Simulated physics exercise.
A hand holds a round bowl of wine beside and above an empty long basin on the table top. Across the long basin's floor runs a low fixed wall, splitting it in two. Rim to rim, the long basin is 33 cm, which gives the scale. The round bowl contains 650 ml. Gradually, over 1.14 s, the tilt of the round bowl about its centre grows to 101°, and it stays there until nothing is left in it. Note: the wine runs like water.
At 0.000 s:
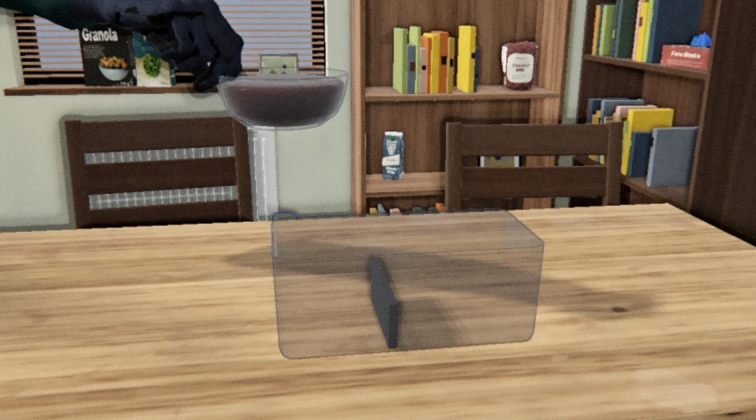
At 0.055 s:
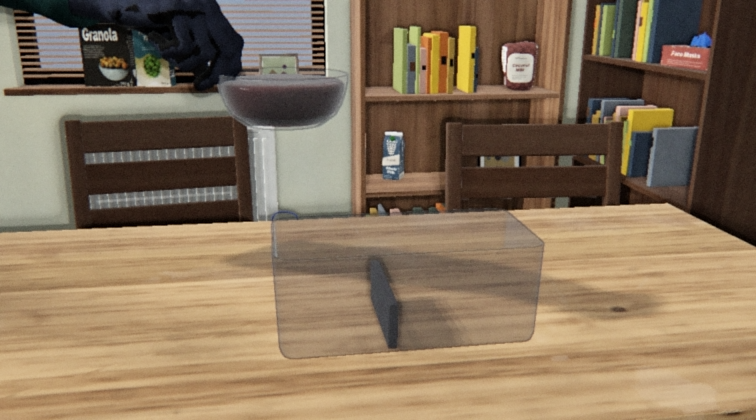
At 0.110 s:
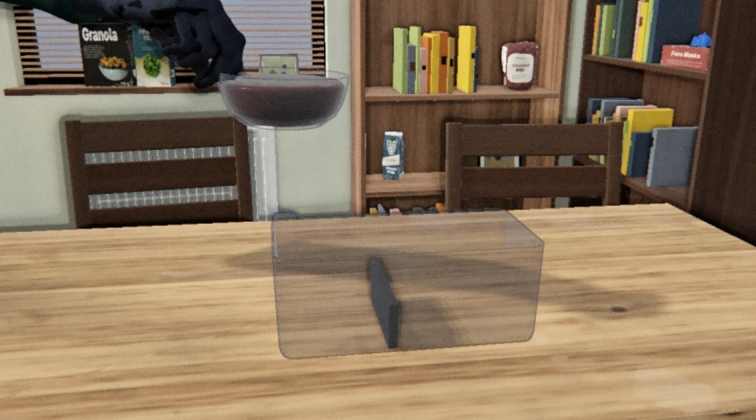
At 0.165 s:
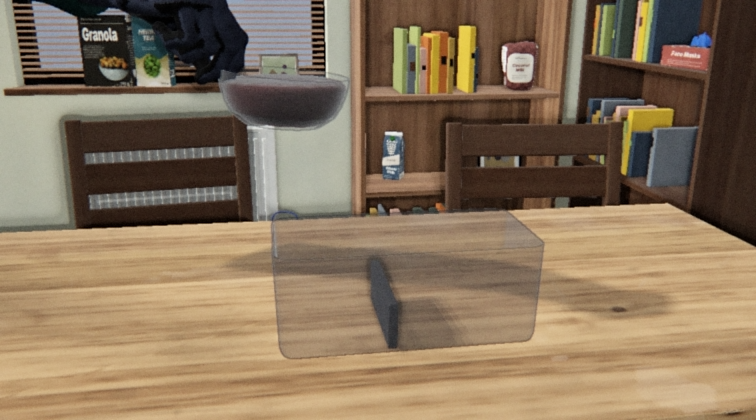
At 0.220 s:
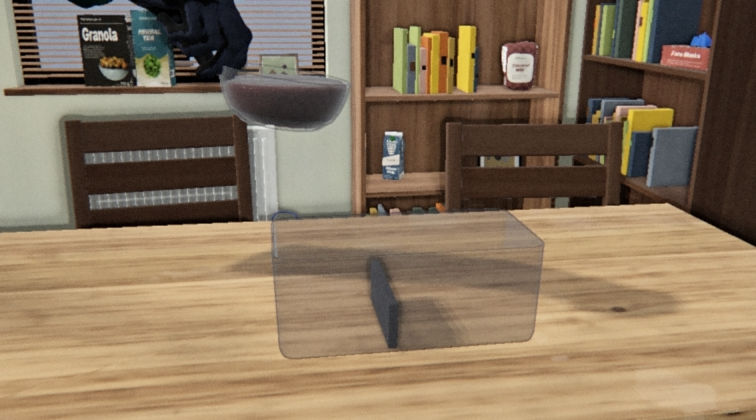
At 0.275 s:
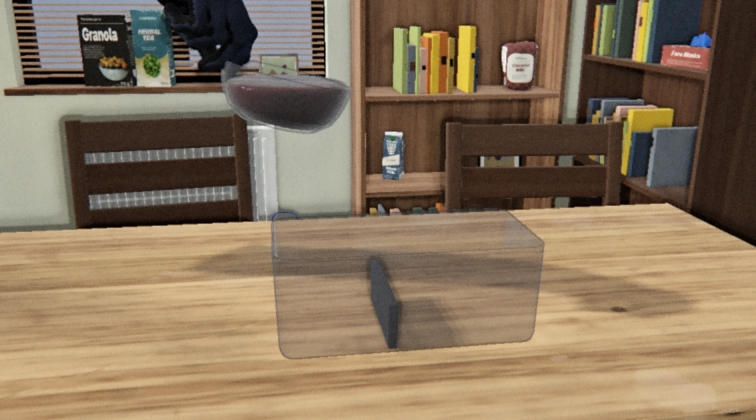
A dark-gloved hand holds a clear round bowl of dark reddish-brown wine above and beside an empty, transparent long basin with a dark upright divider inside. They are seen from slightly above a light wooden table, with brown chairs, bookshelves and a blinded window behind. The bowl tilts slowly and slightly down to the right as the hand and arm shift, while the camera stays still.
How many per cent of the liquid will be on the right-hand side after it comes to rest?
Some 76 per cent will be on the right-hand side.
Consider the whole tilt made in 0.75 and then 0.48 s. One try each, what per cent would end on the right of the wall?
I'd expect close to 70 per cent and then close to 60 per cent.
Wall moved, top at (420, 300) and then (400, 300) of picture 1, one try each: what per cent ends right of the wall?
I'd say 35 percent on the first go, 60 percent on the next.
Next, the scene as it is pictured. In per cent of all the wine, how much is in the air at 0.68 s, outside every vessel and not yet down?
It comes to roughly 44 per cent.
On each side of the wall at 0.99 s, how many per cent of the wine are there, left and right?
About 16 left, about 76 right.
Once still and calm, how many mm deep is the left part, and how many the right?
On the left it stands about 8 mm, on the right about 18 mm.
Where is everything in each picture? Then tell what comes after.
In the first frame, it leans 0°; its right rim is at (347, 74); the wine meets the walls at (220, 82) and (344, 81); the long basin's rim runs from (273, 239) to (524, 227); the wall's top is at (383, 282).
In the second frame, it leans 1°; its right rim is at (347, 75); the wine meets the walls at (221, 82) and (344, 81).
In the third frame, it leans 2°; its right rim is at (348, 77); the wine meets the walls at (221, 81) and (345, 82).
In the fourth frame, it leans 5°; its right rim is at (348, 80); the wine meets the walls at (222, 80) and (345, 83).
In the fifth frame, it leans 9°; its right rim is at (349, 85); the wine meets the walls at (224, 81) and (347, 83).
In the sixth frame, it leans 14°; its right rim is at (350, 90); the wine meets the walls at (226, 81) and (349, 84); 1 per cent is over the edge.
By 0.68 s the tilt is 66° and 32 per cent is still to pour, 2 is left of the wall and 23 right of it.
By 0.99 s the tilt is 96° and 2 per cent is still to pour, 16 is left of the wall and 76 right of it.
By 1.30 s the tilt is 101° and 0 per cent is still to pour, 23 is left of the wall and 76 right of it.
By 1.64 s the tilt is 101° and 0 per cent is still to pour, 24 is left of the wall and 76 right of it.
At rest 24 per cent lies left of the wall, 76 right of it and 1 outside.
